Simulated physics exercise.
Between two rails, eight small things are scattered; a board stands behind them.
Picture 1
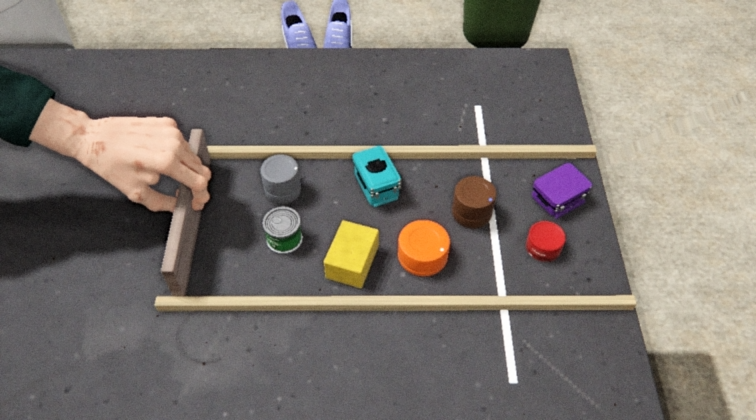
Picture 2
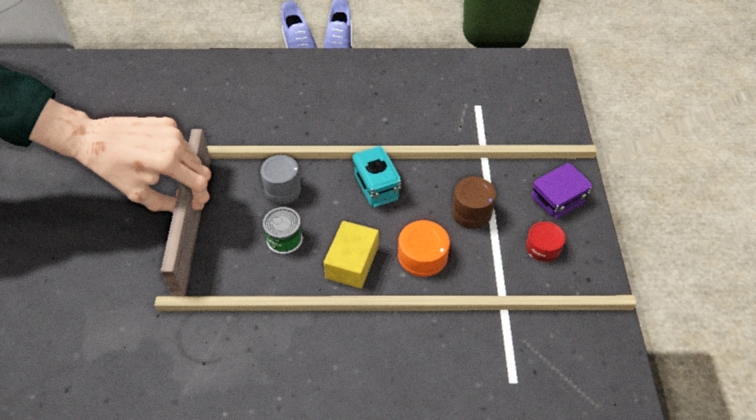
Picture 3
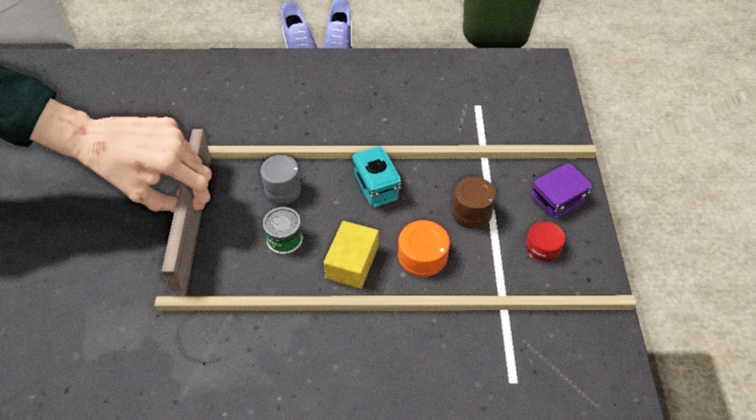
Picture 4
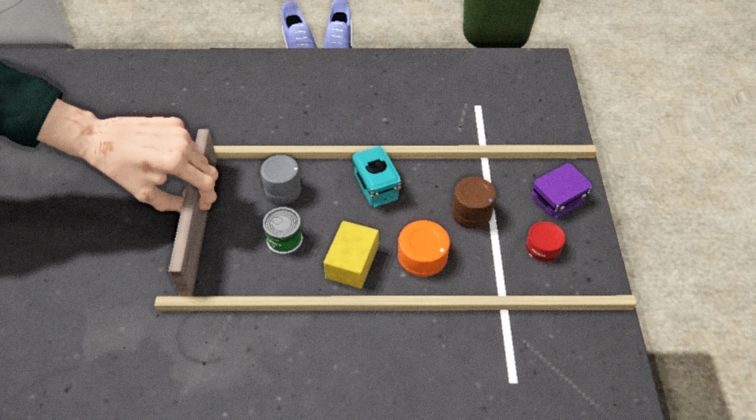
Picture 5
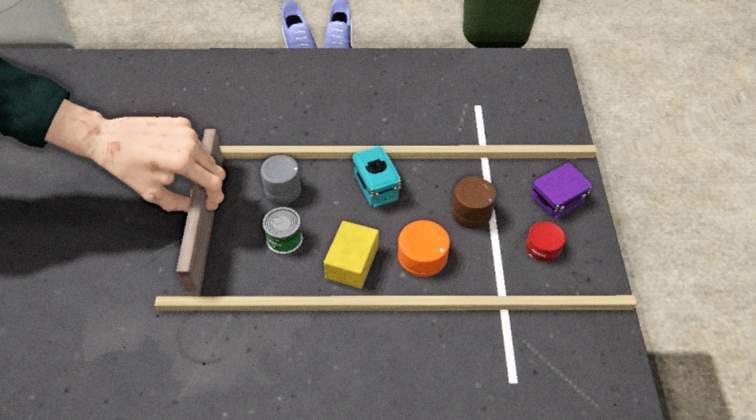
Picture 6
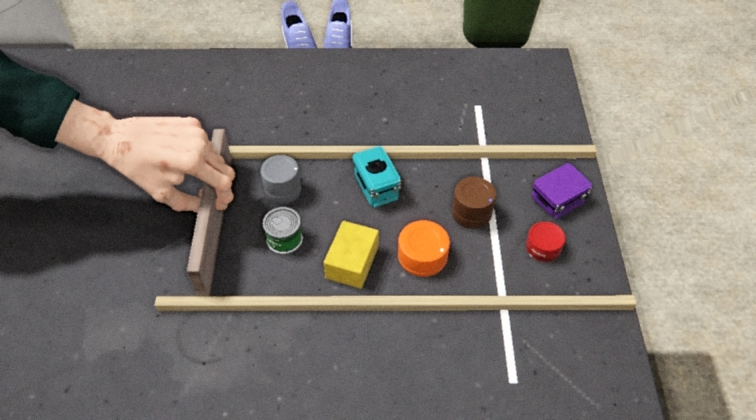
A hand slid a wooden board slightly to the right between two rails, toward eight small, colorful objects scattered on a dark tabletop, while the objects themselves stayed still around the white line.
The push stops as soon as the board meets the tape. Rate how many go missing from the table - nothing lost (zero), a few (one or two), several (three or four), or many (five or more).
Nothing lost.
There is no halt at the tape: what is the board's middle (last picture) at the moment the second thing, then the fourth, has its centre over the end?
At (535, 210) for the second, at (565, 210) for the fourth.
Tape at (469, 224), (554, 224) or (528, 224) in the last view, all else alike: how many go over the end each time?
0, 3, 1.
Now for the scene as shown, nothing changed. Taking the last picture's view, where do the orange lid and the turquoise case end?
Final centres, first then second: (566, 236), (537, 169).
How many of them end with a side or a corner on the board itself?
In contact: 3.
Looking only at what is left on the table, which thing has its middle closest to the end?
It's the red tub that is foremost.
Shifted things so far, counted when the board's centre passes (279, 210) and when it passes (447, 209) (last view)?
I get 2 at the one place and 7 at the other.
A little later, none off yet; purple case at rest near (560, 192); red tub at rest near (545, 242); brown lid at rest near (474, 203).
When it is over, the number that fall off is zero.
